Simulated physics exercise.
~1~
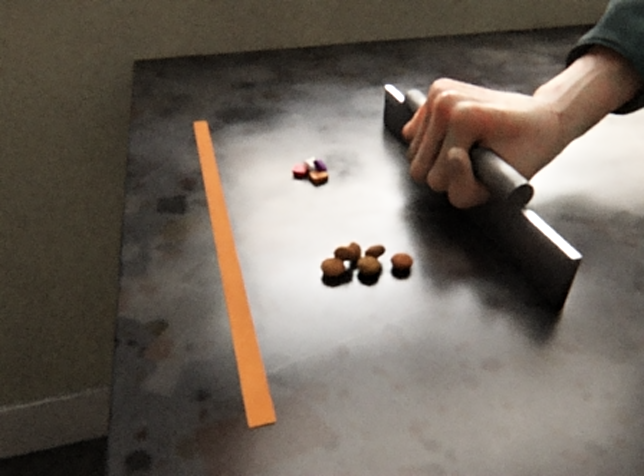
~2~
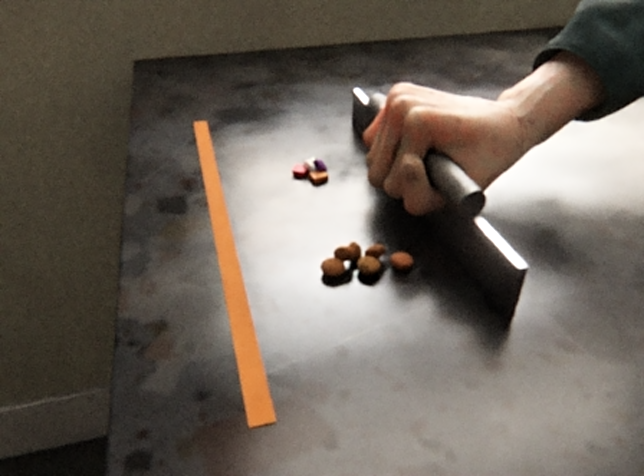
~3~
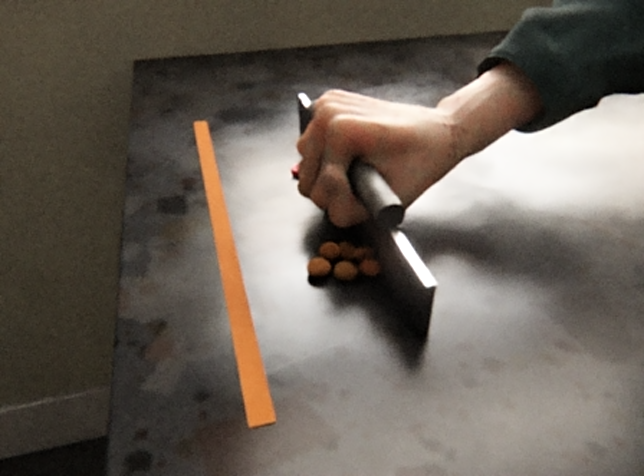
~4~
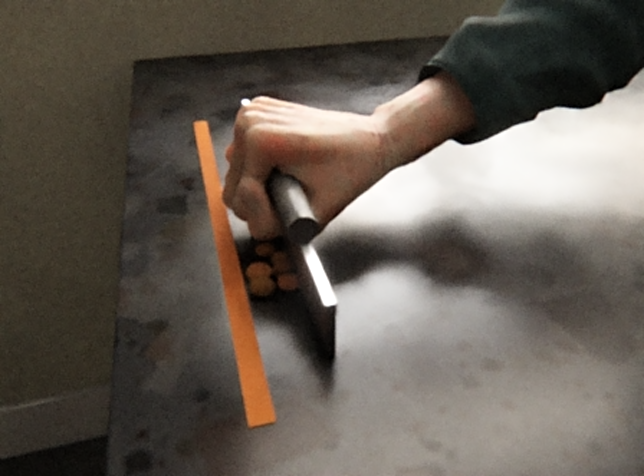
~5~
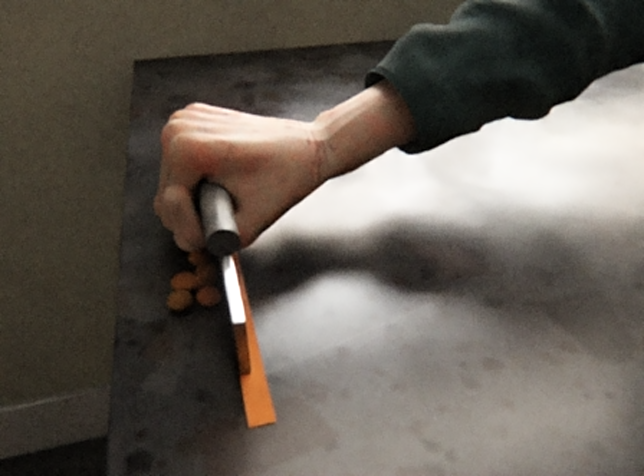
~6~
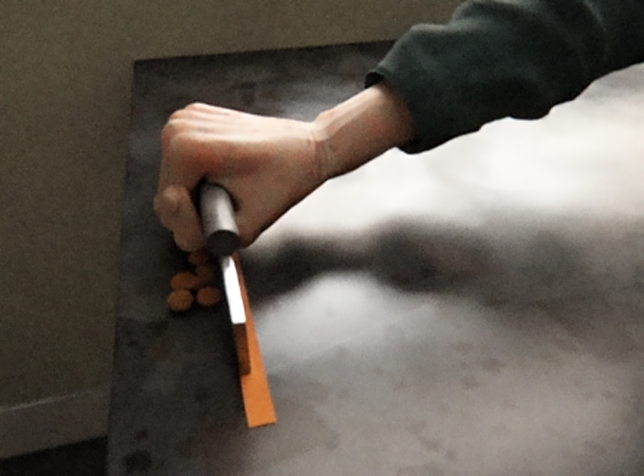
On a dark, mottled tabletop beside a plain wall, a hand in a dark green sleeve grips a scraper to the right of two small groups of objects, with a strip of orange tape farther left. The hand slides the blade leftward, reaching the nearer cluster of round brown pieces and pushing it along. The farther, smaller group of colourful bits disappears behind the hand. The brown pieces bunch ahead of the blade and cross the tape. The scraper stops at the orange strip, with the brown pieces resting on the table just beyond it.
